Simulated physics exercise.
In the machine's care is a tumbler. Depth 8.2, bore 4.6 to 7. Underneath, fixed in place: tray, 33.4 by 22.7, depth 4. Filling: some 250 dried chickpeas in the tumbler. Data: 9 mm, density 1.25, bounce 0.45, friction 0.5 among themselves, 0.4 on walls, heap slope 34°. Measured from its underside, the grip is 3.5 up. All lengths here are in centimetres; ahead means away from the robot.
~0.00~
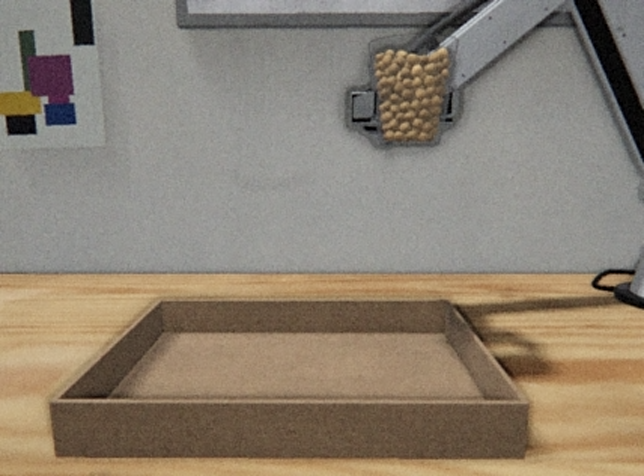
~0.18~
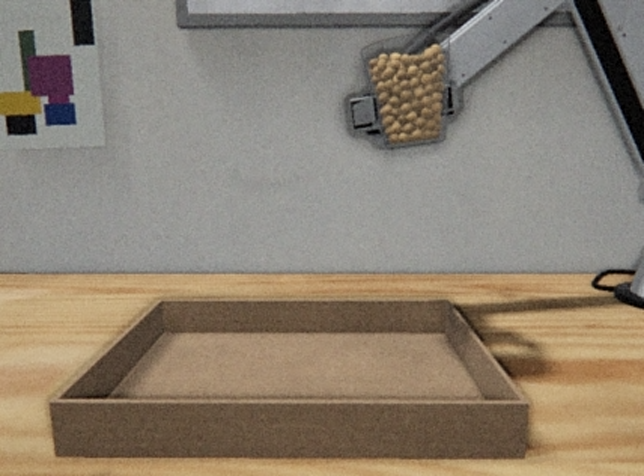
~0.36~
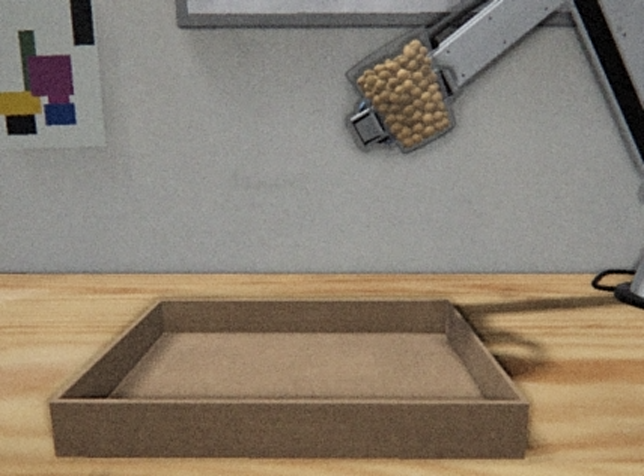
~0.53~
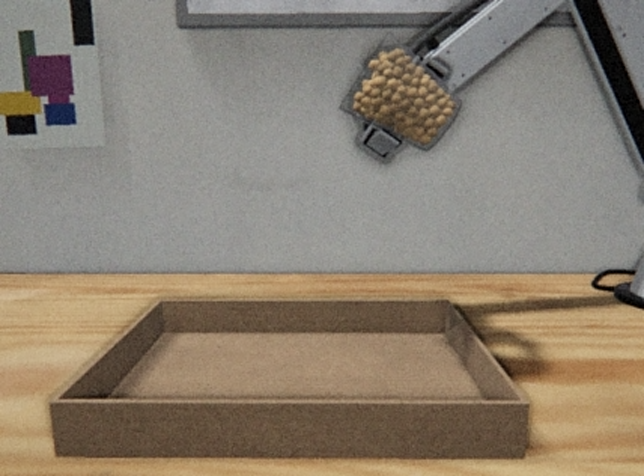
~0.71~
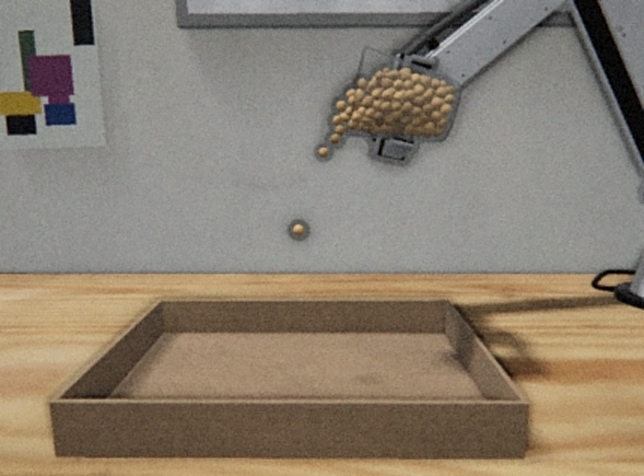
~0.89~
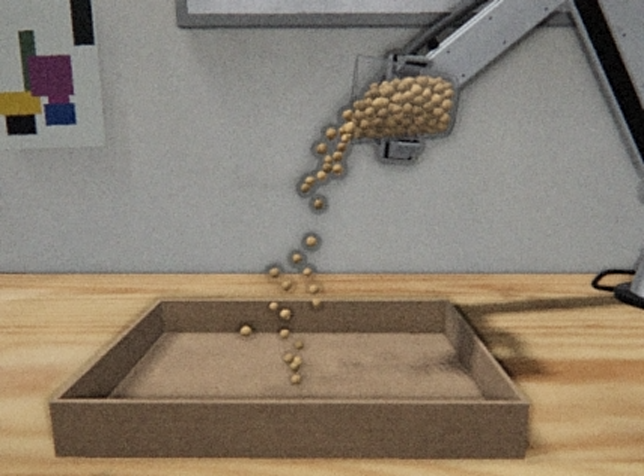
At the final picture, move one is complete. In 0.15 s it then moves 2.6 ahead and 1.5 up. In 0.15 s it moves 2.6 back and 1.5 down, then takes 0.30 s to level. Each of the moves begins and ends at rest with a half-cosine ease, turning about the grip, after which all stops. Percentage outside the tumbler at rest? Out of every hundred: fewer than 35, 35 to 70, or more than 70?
35 to 70 out of every hundred.
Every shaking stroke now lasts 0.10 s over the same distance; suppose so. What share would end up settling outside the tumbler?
In that case it would be near 80 percent.
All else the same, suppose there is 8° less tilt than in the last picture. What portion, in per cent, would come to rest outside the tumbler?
It would then be near 40 per cent.
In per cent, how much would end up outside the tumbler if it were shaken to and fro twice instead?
About 75 %.
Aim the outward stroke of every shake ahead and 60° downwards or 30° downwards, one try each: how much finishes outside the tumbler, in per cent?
You'd get some 40 per cent with the first setting and some 50 per cent with the second.
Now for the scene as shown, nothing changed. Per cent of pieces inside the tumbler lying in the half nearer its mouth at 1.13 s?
Roughly 75 per cent.
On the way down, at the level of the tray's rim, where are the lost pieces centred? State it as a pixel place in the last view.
Centre: Roughly (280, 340).
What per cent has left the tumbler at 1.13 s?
Share gone by then: Close to 35 %.
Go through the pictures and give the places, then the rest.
In the first picture, the tumbler middle at (411, 97), level; upper third of the load around (411, 67), from x 380 to 445, top at y 55; 254 in the tumbler.
In the second picture, the tumbler middle at (410, 97), tilted 8° forward; upper third of the load around (408, 68), from x 375 to 440, top at y 50.
In the third picture, the tumbler middle at (407, 98), tilted 30° forward; upper third of the load around (406, 71), from x 360 to 445, top at y 45.
In the fourth picture, the tumbler middle at (405, 100), tilted 56° forward; upper third of the load around (396, 79), from x 360 to 450, top at y 55.
In the fifth picture, the tumbler middle at (404, 103), tilted 78° forward; upper third of the load around (399, 89), from x 300 to 450, top at y 75; 251 in the tumbler, 3 in flight or on a rim.
In the sixth picture, the tumbler middle at (404, 104), tilted 86° forward; upper third of the load around (409, 95), from x 245 to 450, top at y 80; 228 in the tumbler, 11 in the tray, 15 in flight or on a rim.
After 1.13 s, tilted 86° forward, highest piece 27 above the table; 170 in the tumbler, 37 in the tray, 47 in flight or on a rim.
After 1.37 s, tilted 30° forward, highest piece 29 above the table; 140 in the tray, 110 in the tumbler, 4 in flight or on a rim.
After 1.69 s, level, highest piece 27 above the table; 144 in the tray, 110 in the tumbler.
After 2.74 s, level, highest piece 27 above the table; 143 in the tray, 110 in the tumbler, 1 on the table or floor.
In the end, 143 in the tray, 110 in the tumbler, 1 on the table or floor. That is 57 % outside the tumbler.
